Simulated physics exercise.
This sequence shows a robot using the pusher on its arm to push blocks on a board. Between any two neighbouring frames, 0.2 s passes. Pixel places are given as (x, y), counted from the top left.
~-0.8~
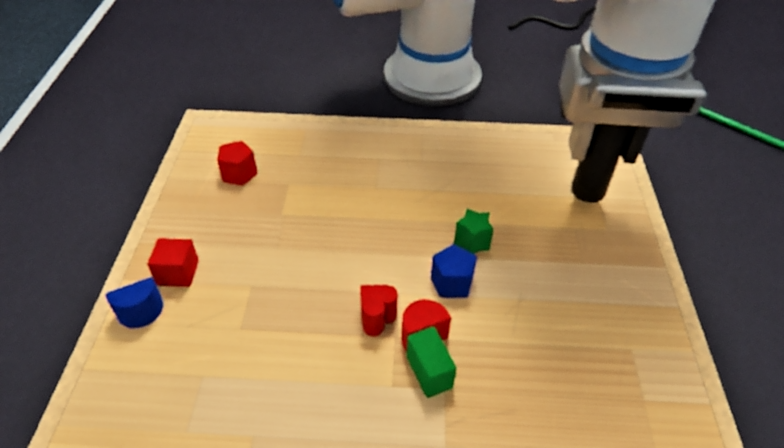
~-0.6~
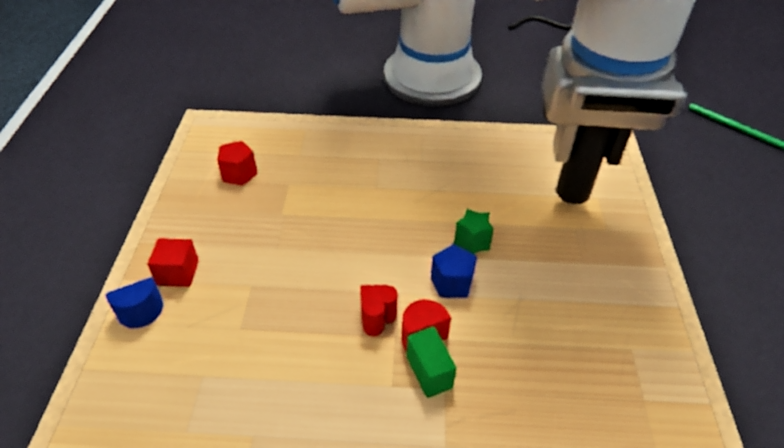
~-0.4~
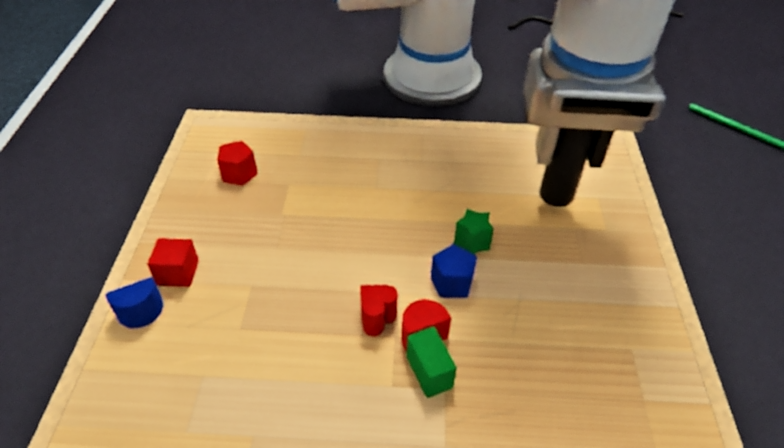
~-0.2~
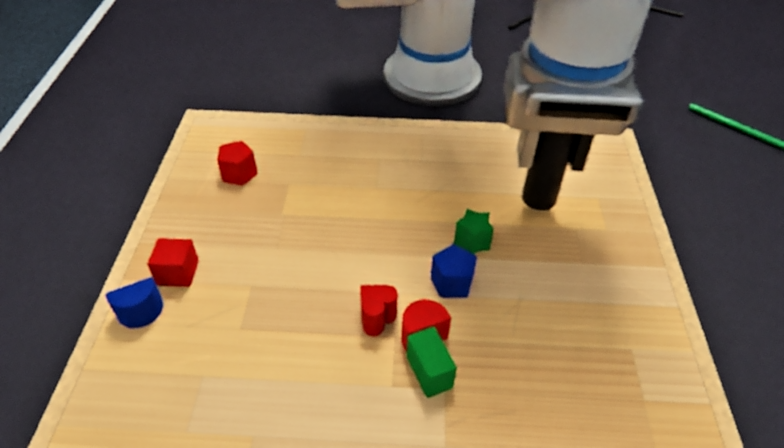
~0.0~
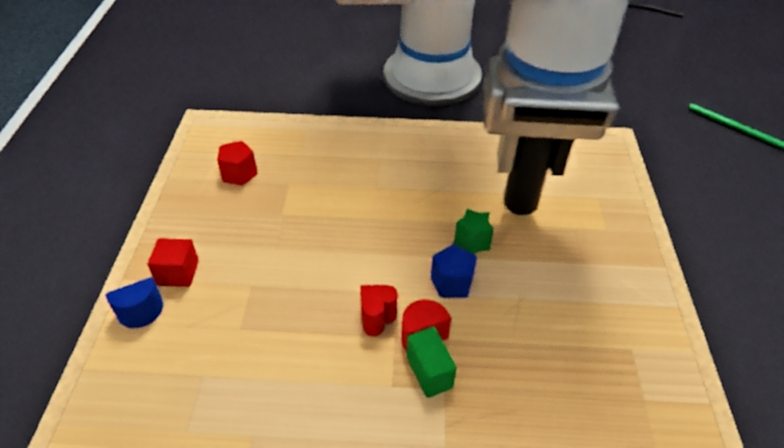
In the video, a robot arm with a black pusher moves steadily left and slightly toward the viewer above a wooden board, nearing a green star block, while the scattered red, blue and green blocks stay still.
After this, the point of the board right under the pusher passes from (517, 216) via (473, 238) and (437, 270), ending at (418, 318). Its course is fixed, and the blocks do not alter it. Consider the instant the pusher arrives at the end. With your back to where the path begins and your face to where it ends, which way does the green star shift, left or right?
It will end up to the right.
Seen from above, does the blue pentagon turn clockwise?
My answer is no.
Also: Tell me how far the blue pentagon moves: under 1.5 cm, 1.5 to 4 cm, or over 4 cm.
Band: Over 4 cm.
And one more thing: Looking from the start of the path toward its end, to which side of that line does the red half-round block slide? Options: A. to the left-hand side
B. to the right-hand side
Option A.
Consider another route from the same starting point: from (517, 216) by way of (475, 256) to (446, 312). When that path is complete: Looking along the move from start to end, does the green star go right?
In short: Yes.
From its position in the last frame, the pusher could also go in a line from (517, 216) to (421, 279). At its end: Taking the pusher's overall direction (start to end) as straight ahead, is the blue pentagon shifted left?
The answer is yes.
What follows on the original path. One third of the way, pusher (475, 226); blue pentagon (452, 267), turned 15° anticlockwise; green star (451, 236).
Two thirds of the way, pusher (438, 259); blue pentagon (444, 282), turned 55° anticlockwise; green star (408, 261), turned 20° anticlockwise.
At the end, pusher (419, 306); red heart-shaped block (366, 304); red half-round block (416, 362); blue pentagon (439, 329), turned 60° anticlockwise; green star (389, 277), turned 30° clockwise.
